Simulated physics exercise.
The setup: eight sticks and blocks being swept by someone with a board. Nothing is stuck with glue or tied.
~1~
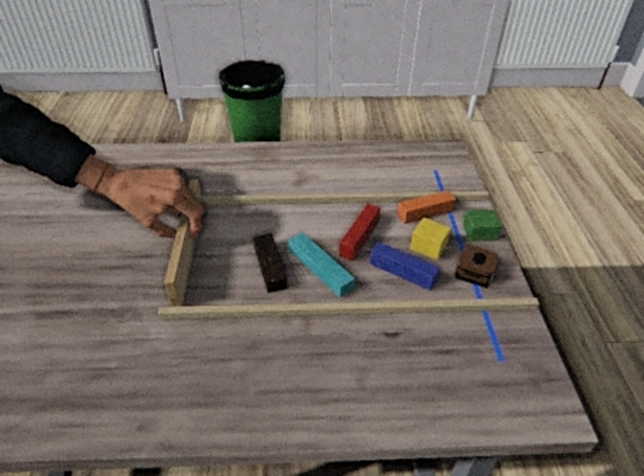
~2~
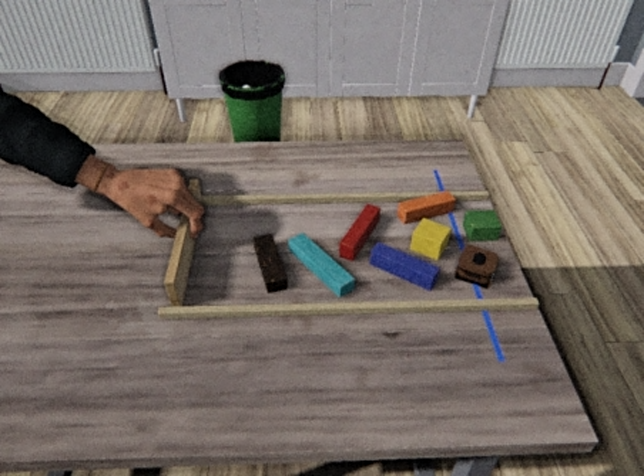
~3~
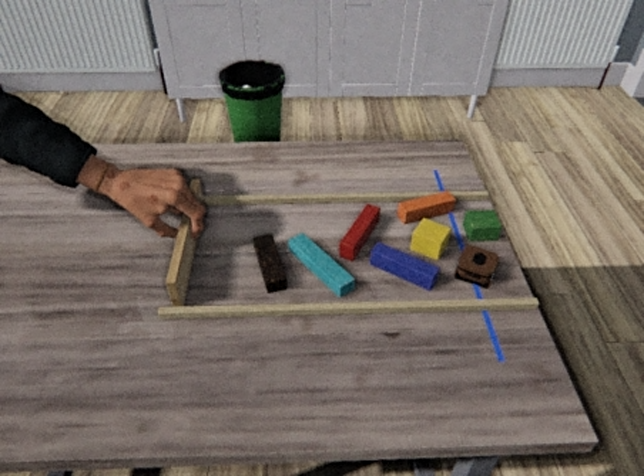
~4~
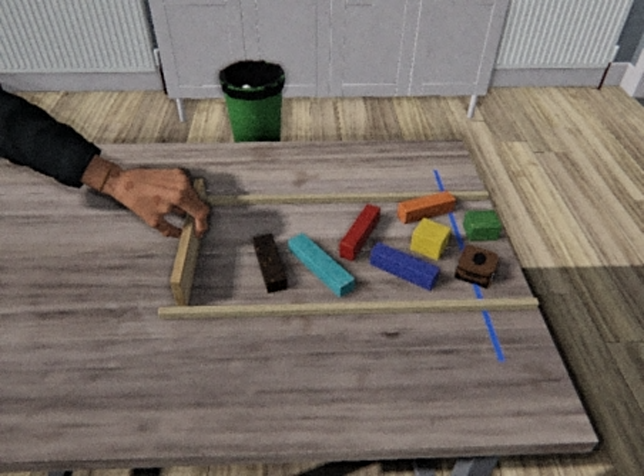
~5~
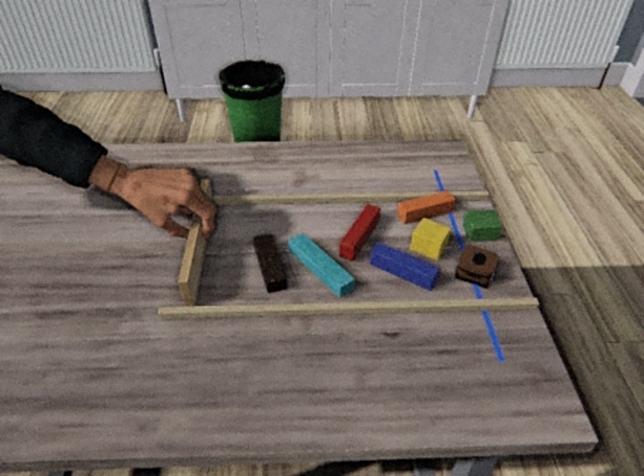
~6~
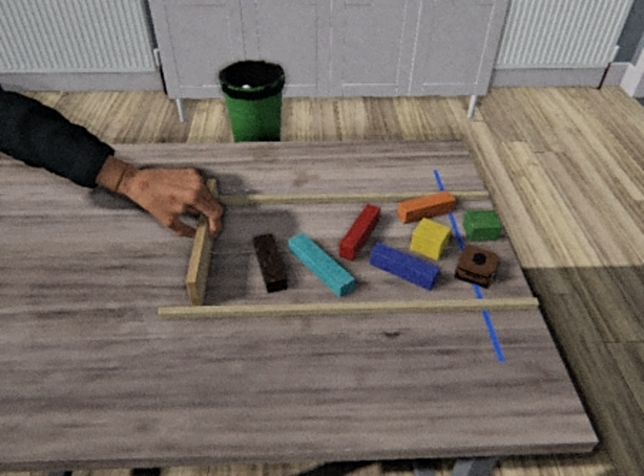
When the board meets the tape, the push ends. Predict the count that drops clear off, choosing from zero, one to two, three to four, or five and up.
Looks like three or four of them go over the edge, I'd say.
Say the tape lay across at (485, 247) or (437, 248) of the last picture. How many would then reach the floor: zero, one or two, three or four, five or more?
Place by place: 5 or more, then 1 or 2.
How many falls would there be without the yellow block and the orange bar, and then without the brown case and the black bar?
The number is 2 for the first case and 1 for the second.
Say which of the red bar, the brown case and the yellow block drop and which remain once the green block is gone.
Note: Red bar is on by the end; brown case is off by the end; yellow block is off by the end.
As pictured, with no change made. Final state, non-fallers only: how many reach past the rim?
It comes to 3.
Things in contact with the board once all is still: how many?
Number in contact with it: 3.
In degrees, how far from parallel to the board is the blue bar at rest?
Roughly 0°.
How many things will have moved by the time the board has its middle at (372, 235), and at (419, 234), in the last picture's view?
6 at one spot and 8 at the other.
Soon after, none off yet; green block at rest near (482, 226); brown case at rest near (477, 266); orange bar at rest near (426, 208).
In the end, the number that fall off is three or four; gone, yellow block, brown case and green block.
